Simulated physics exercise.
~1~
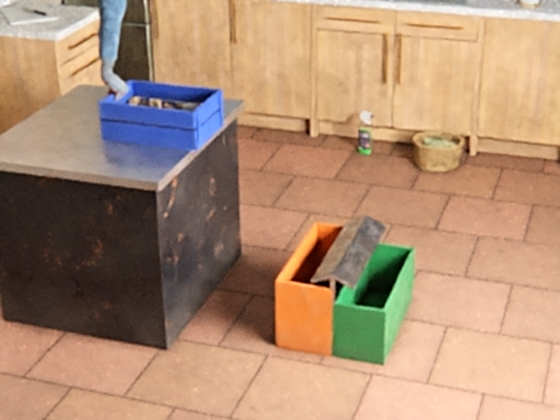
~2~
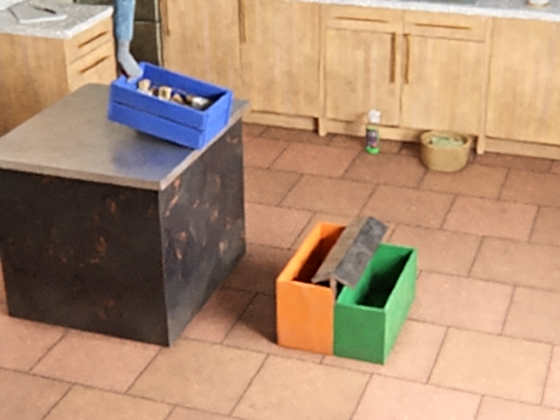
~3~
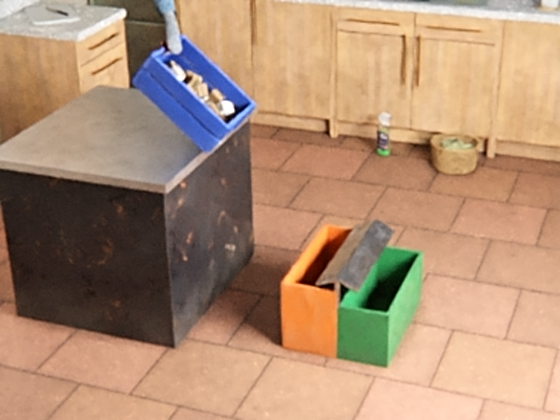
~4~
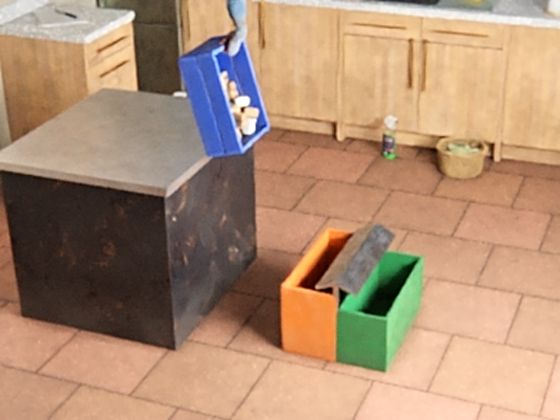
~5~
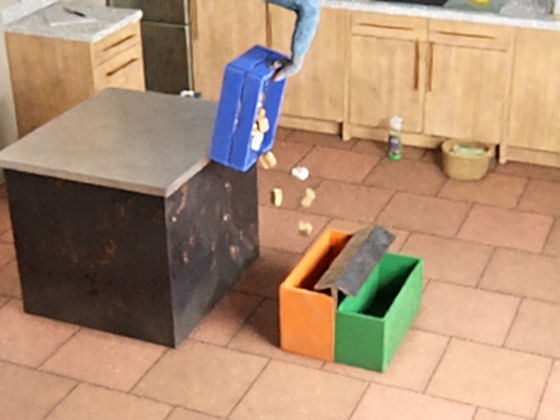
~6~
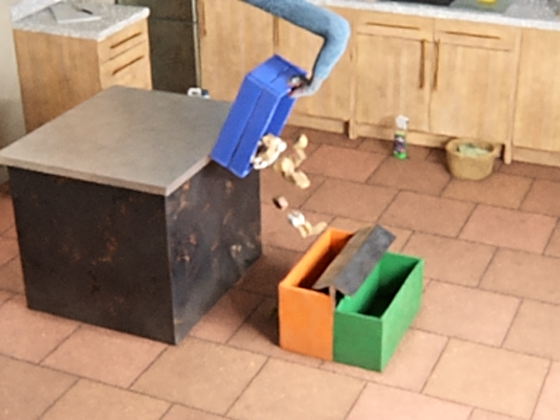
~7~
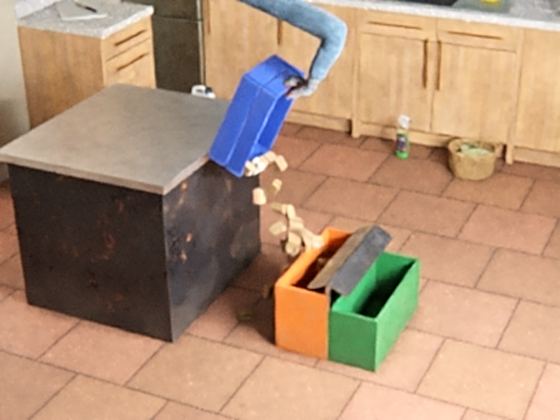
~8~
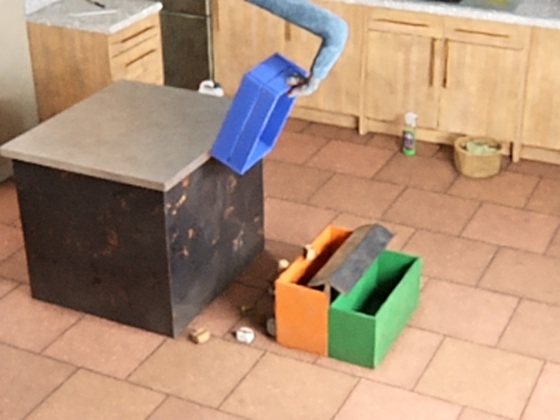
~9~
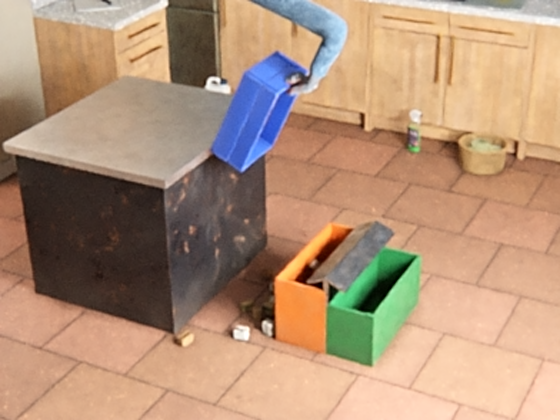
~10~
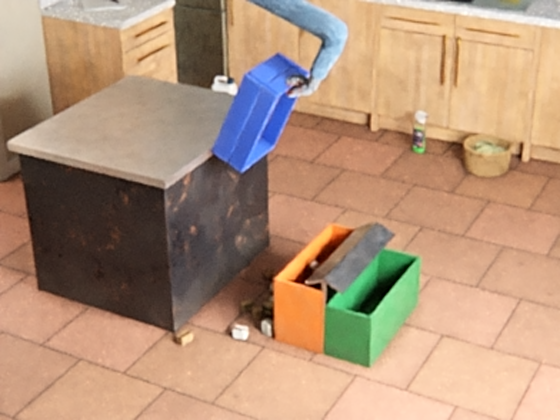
A blue-sleeved arm tips small blocks from a blue box; many land beside the orange box.
